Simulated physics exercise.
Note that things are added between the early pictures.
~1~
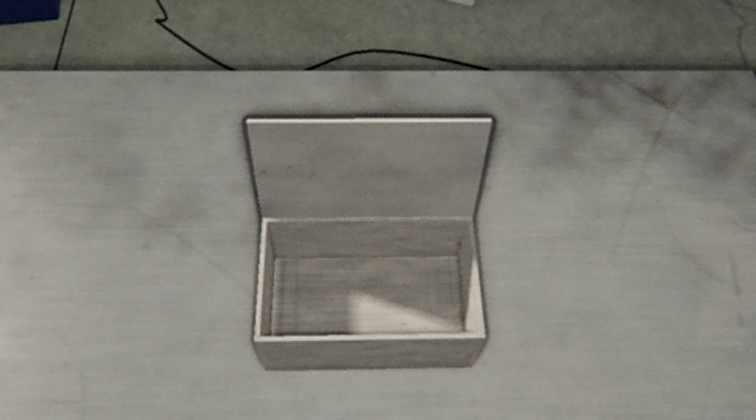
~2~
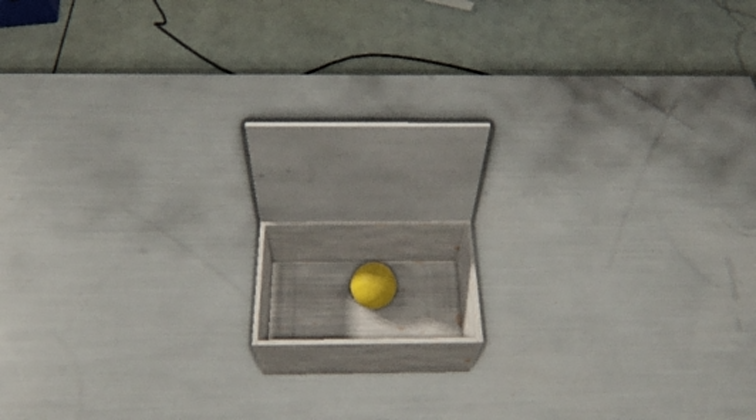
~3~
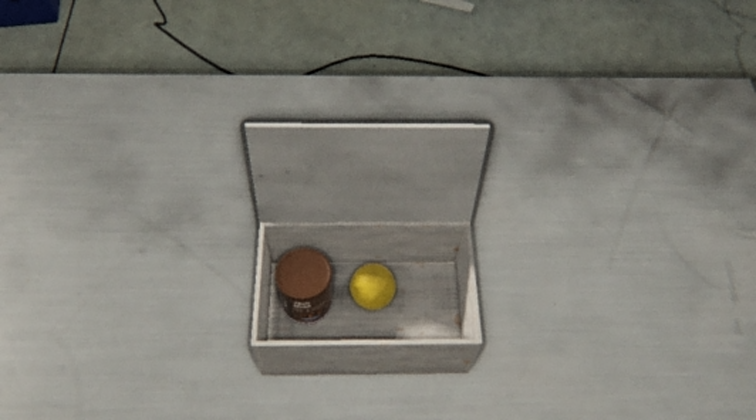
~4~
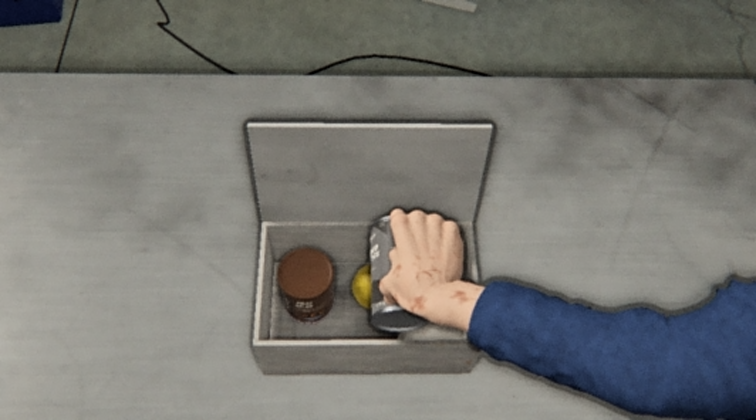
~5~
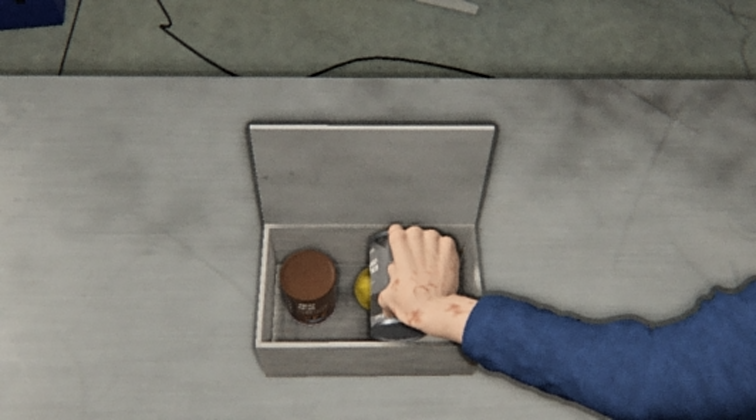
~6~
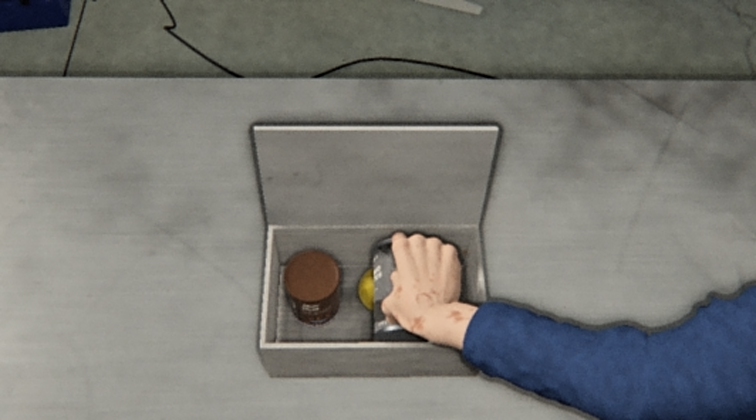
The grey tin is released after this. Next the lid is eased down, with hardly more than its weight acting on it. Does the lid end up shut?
Yes.
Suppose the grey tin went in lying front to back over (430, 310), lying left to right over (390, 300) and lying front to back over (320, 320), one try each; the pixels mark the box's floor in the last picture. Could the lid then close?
In order: Lid shuts, lid stays open, lid stays open.
Then, 0.40 s past the last view, grey tin displaced about its own width near (422, 298); yellow lemon displaced a little.
Then, 1.40 s past the last view, lid 73° above the rim; grey tin displaced about its own width near (427, 307); yellow lemon displaced a little.
Then, 1.70 s past the last view, lid 45° above the rim; grey tin displaced about its own width near (426, 307); yellow lemon displaced a little.
Then, 2.00 s past the last view, lid 4° above the rim; grey tin displaced about its own width near (426, 307); yellow lemon displaced a little.
Finally, lid shut; moved from the start, grey tin; the other 2 still in place. Final places as the last picture's camera would see them, grey tin near (425, 306).
